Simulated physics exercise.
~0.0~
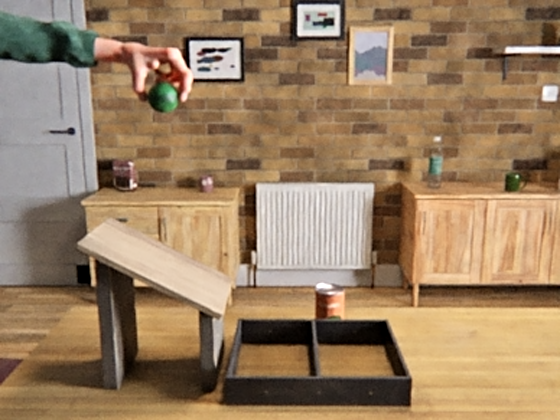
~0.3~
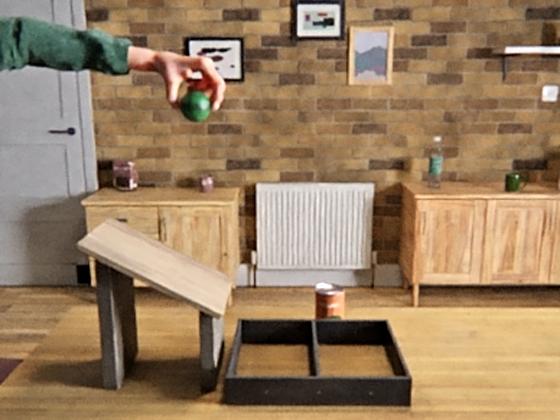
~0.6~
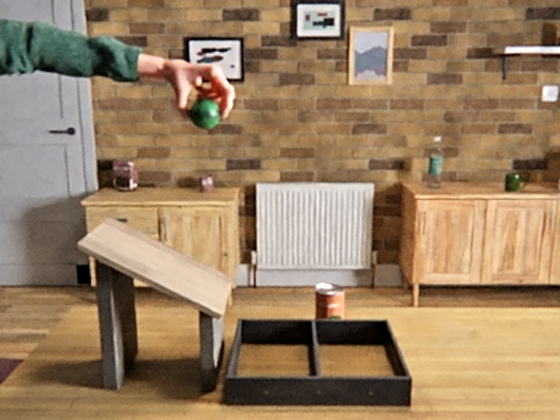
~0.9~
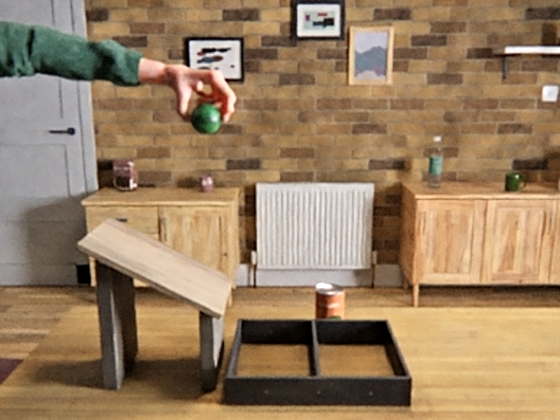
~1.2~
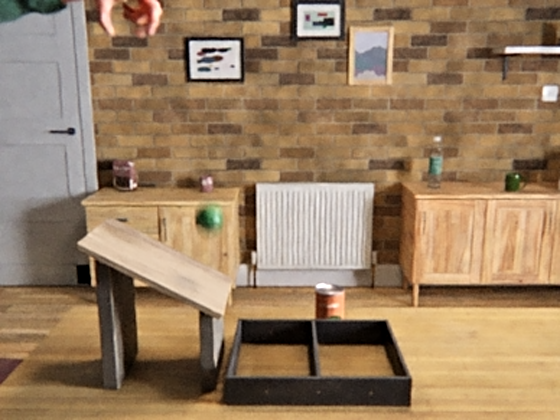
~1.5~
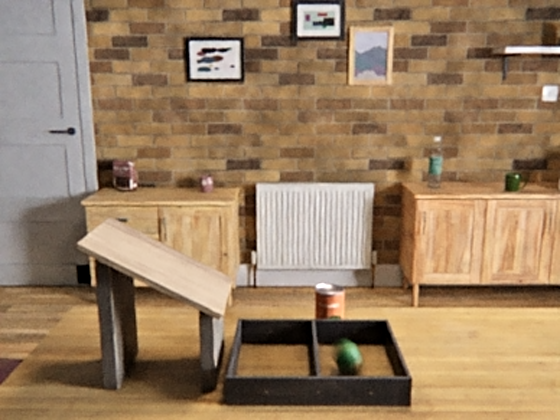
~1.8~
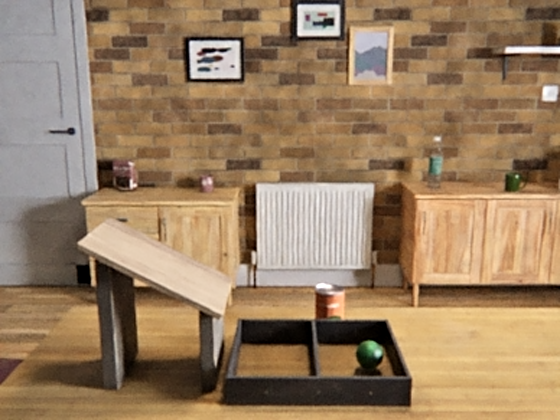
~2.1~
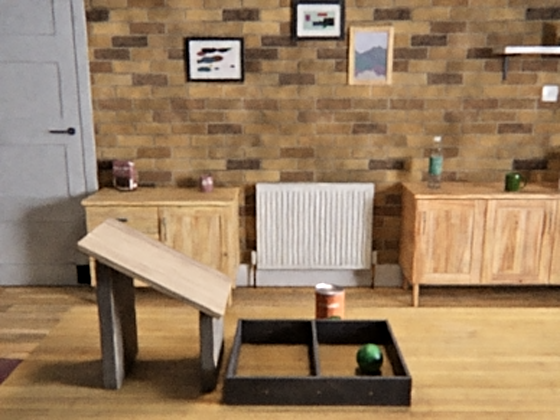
In a room with a brick wall, a white radiator and wooden cabinets, a still camera looks straight across a wooden surface. A sloping board on grey supports stands at the left, beside a dark tray with two bays, and an orange tin sits behind the tray. A hand reaching in from the upper left carries a green ball rightward above the ramp, lowers it slightly, then lets go and draws back. The ball drops toward the board and is next seen in the tray's farther bay. It shifts a little right and rests there, while the tin stays put.
